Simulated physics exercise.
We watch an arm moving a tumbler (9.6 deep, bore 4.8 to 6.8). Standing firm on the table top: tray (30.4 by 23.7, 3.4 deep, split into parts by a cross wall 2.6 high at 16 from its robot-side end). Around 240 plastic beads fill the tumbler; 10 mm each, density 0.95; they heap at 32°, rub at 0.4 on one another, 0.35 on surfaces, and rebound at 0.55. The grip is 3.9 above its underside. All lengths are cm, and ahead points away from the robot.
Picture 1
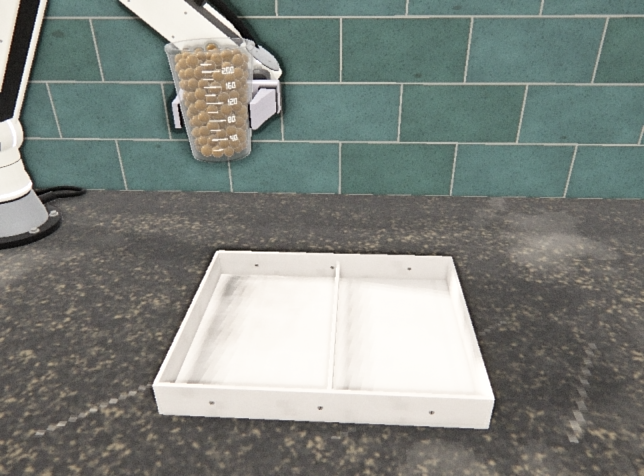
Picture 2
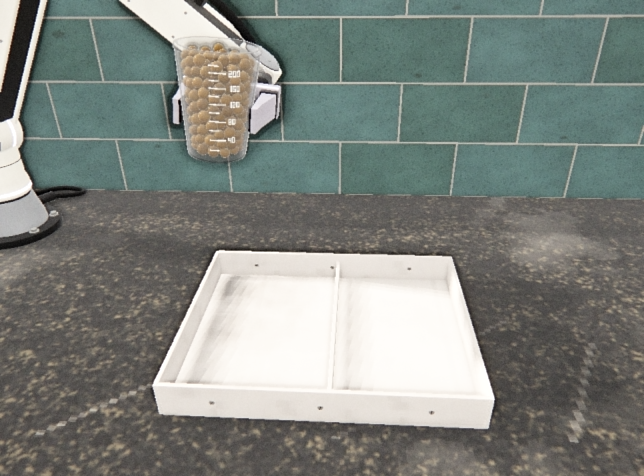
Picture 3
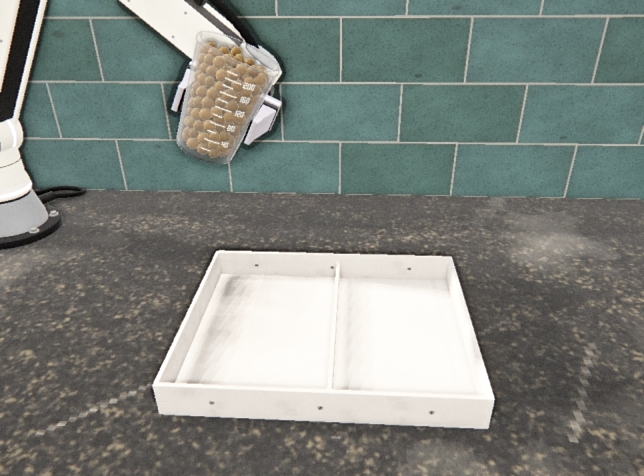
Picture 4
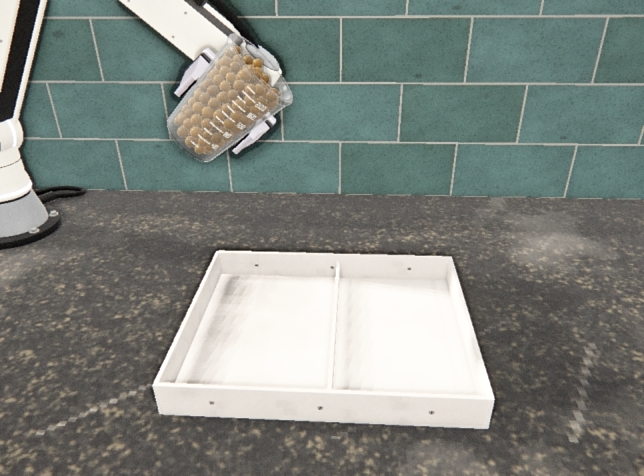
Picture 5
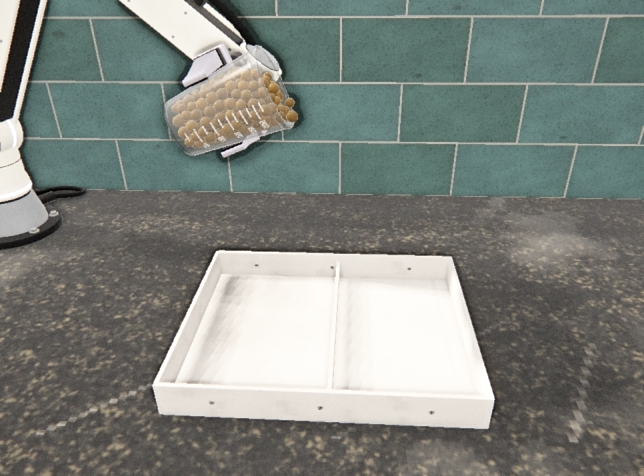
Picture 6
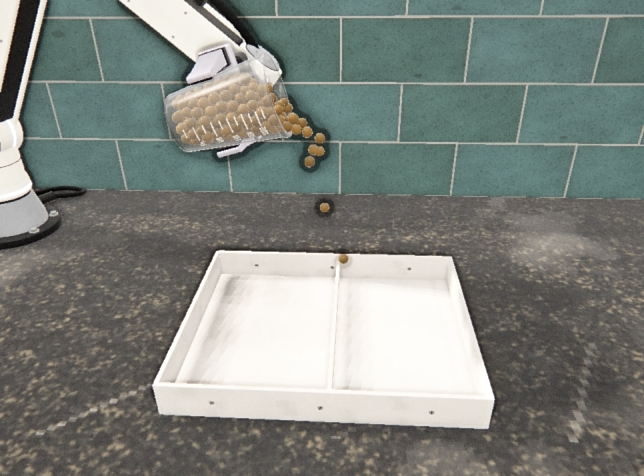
Robot arm tilting a clear tumbler of brown beads rightward above a divided white tray, the first few beads dropping out.
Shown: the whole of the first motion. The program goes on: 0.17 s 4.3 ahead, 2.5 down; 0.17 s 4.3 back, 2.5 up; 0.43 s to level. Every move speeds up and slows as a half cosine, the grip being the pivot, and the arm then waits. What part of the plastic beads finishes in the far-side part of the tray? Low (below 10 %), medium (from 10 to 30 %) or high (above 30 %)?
In the far-side part of the tray the share is medium, from 10 to 30 %.
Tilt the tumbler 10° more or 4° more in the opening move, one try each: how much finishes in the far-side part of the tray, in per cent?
Some 40 and 25 per cent.
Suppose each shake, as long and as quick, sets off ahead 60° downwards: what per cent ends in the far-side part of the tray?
Some 15 per cent.
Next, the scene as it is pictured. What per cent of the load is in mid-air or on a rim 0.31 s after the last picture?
Roughly 17 per cent.
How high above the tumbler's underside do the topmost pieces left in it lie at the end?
Some 8.5 cm.
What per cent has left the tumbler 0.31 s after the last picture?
Some 25 per cent.
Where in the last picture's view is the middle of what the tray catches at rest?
Near (380, 333).
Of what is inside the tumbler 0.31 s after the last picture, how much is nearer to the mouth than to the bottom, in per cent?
Roughly 55 per cent.
Then, 0.31 s after the last picture, tilted 74° forward, highest piece 27 above the table; 180 in the tumbler, 15 in the far-side part, 1 in the robot-side part, 40 in flight or on a rim.
Then, 0.62 s after the last picture, tilted 21° forward, highest piece 30 above the table; 169 in the tumbler, 43 in the far-side part, 15 in the robot-side part, 2 on the table or floor, 7 in flight or on a rim.
Then, 0.97 s after the last picture, level, highest piece 30 above the table; 169 in the tumbler, 45 in the far-side part, 19 in the robot-side part, 2 on the table or floor, 1 in flight or on a rim.
Then, 2.02 s after the last picture, level, highest piece 30 above the table; 169 in the tumbler, 45 in the far-side part, 20 in the robot-side part, 2 on the table or floor.
Final count, 169 in the tumbler, 45 in the far-side part, 20 in the robot-side part, 2 on the table or floor. That is 19 % in the far-side part of the tray.
